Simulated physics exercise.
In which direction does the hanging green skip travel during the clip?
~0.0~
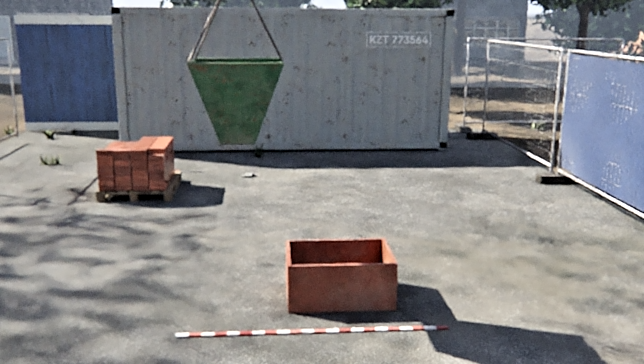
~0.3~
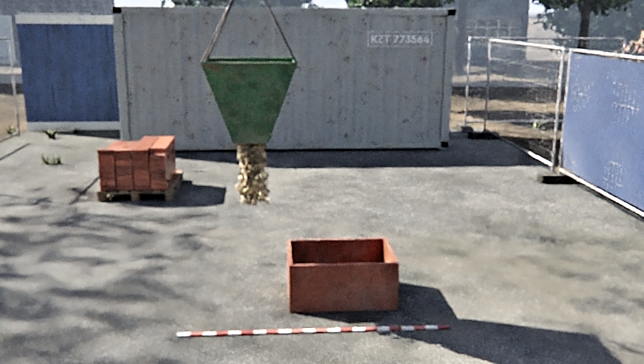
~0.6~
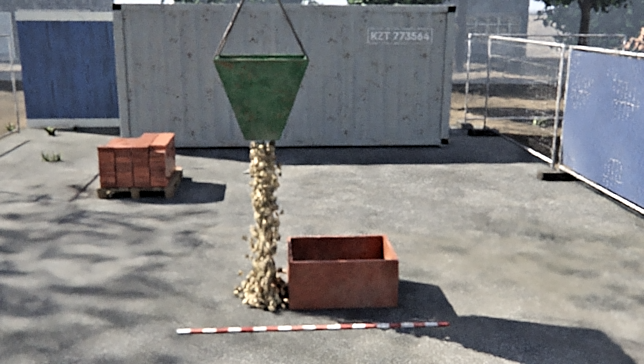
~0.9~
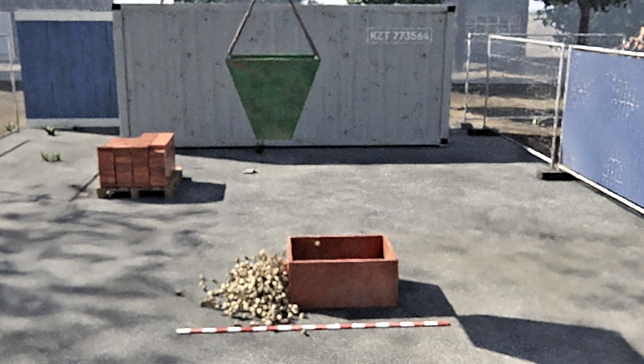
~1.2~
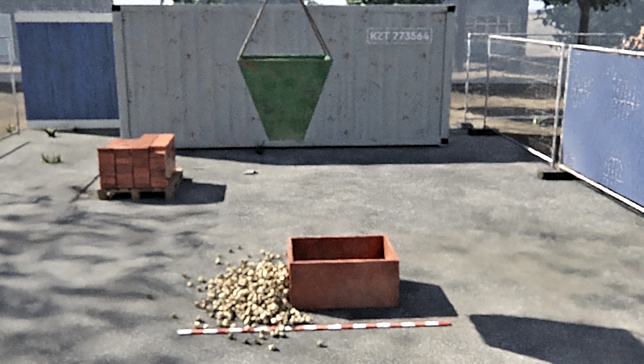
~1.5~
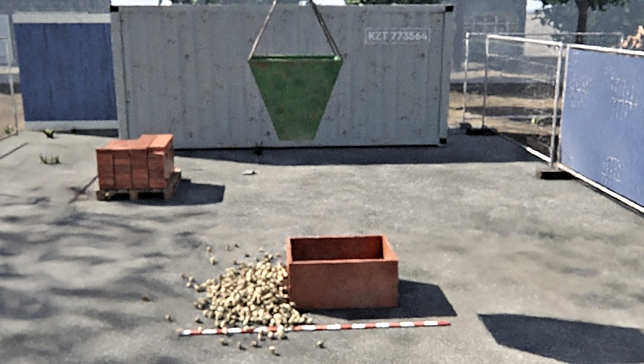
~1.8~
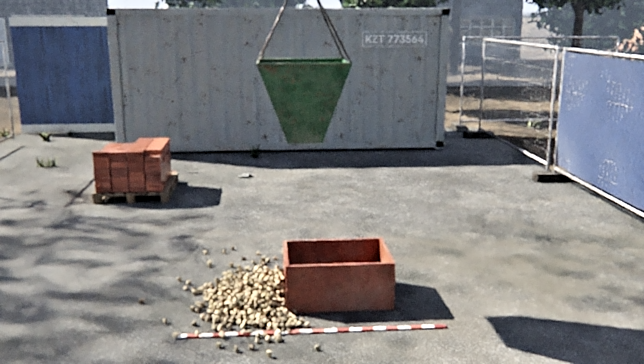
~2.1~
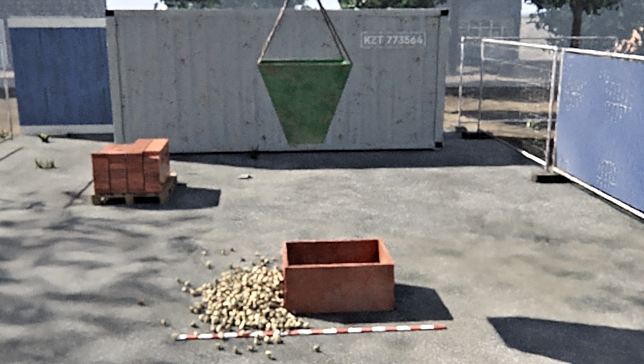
The skip travels to the right, as the viewer sees it.
